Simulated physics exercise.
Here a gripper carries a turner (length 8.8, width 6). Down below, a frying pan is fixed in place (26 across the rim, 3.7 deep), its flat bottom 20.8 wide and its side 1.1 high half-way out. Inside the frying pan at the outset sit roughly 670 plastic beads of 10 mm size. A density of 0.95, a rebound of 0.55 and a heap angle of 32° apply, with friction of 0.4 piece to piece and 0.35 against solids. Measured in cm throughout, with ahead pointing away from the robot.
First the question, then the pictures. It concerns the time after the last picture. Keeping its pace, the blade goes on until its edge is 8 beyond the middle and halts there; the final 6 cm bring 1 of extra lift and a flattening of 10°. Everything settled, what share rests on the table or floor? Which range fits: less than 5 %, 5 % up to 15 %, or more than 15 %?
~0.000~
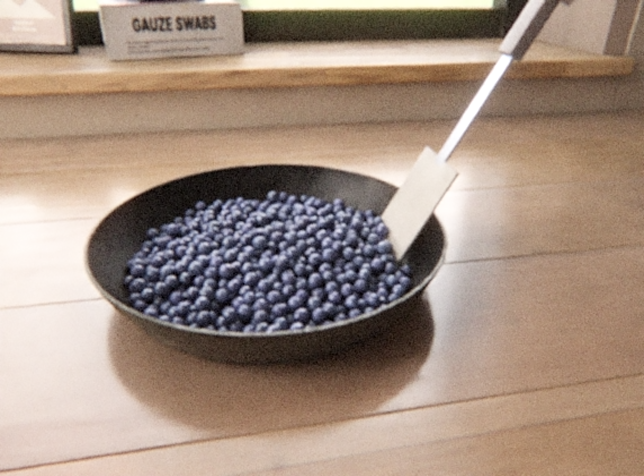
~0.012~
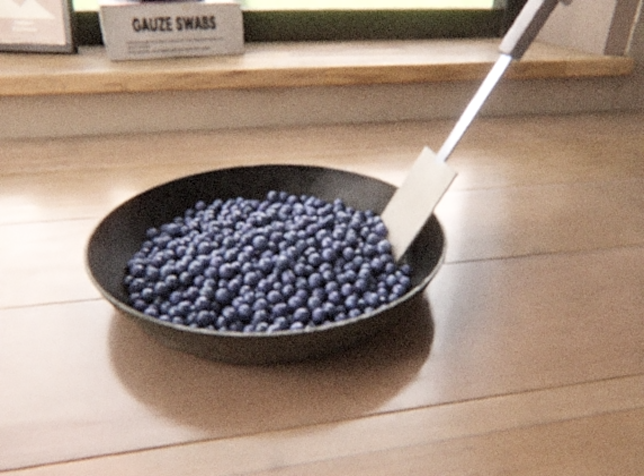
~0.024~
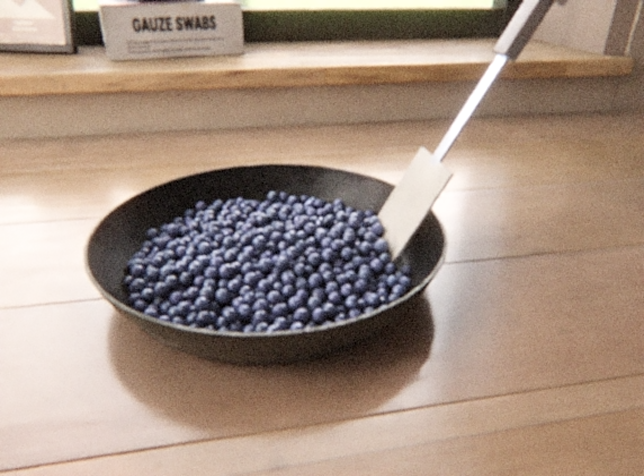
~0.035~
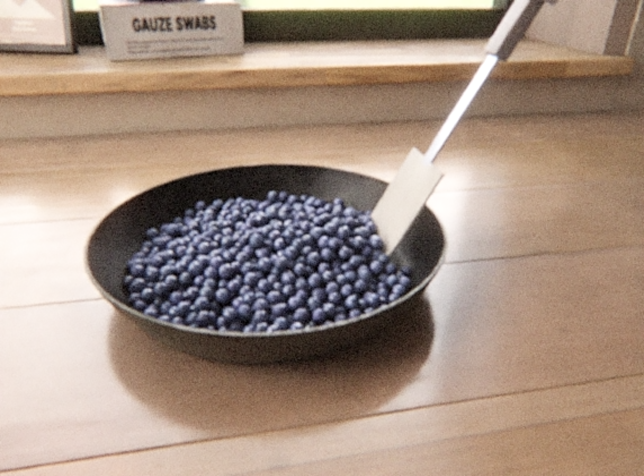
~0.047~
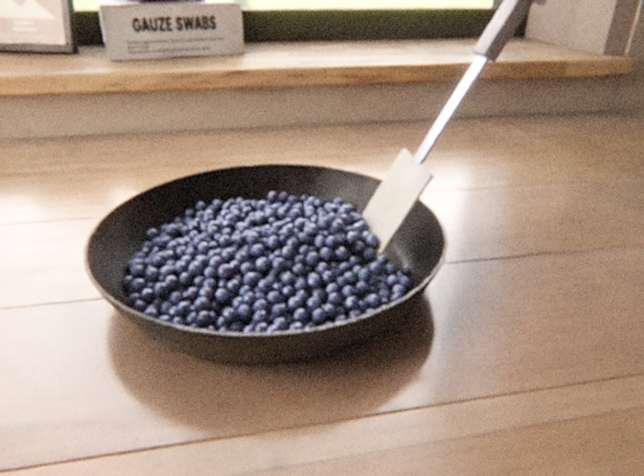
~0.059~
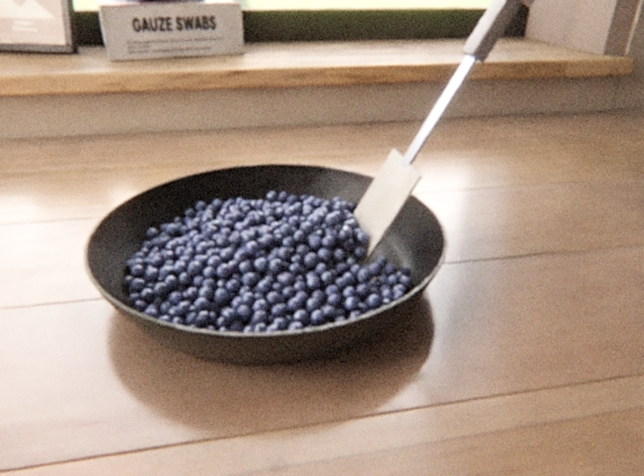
The range that fits is less than 5 %.
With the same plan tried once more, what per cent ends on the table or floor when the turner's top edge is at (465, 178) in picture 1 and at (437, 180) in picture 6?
Near 0 in a hundred.
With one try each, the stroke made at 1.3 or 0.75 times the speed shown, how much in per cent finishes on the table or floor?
First try around 5 %, second try around 0 %.
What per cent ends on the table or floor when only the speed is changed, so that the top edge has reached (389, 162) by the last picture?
Share: Roughly 10 %.
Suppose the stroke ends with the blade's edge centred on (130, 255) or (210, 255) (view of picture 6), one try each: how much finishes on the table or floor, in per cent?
Around 15 per cent for the first try and 0 per cent for the second.
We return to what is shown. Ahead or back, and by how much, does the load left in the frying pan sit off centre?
It sits near 3.5 centimetres ahead of centre.
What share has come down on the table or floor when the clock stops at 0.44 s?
I'd put it at around 2 per cent.
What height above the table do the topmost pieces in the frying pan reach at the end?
5.0 cm.
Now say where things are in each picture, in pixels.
In the first picture, turner top edge at (442, 159), sloping 61°; upper third of the load around (278, 245), from x 130 to 405, top at y 195; 666 in the frying pan.
In the second picture, turner top edge at (441, 159), sloping 61°; upper third of the load around (279, 245), from x 130 to 405, top at y 195.
In the third picture, turner top edge at (437, 159), sloping 61°; upper third of the load around (280, 244), from x 130 to 405, top at y 195.
In the fourth picture, turner top edge at (428, 160), sloping 61°; upper third of the load around (283, 243), from x 130 to 405, top at y 195.
In the fifth picture, turner top edge at (418, 161), sloping 61°; upper third of the load around (287, 241), from x 130 to 405, top at y 195.
In the sixth picture, turner top edge at (407, 161), sloping 61°; upper third of the load around (286, 241), from x 130 to 405, top at y 195; 666 in the frying pan.
After 0.13 s, sloping 61°, highest piece 5 above the table; 666 in the frying pan.
After 0.20 s, sloping 58°, highest piece 5 above the table; 666 in the frying pan.
After 0.44 s, sloping 51°, highest piece 5 above the table; 648 in the frying pan, 17 on the table or floor, 1 on the blade or in flight.
After 1.49 s, sloping 51°, highest piece 4 above the table; 647 in the frying pan, 19 on the table or floor.
At rest, 647 in the frying pan, 19 on the table or floor. That is 3 % on the table or floor.
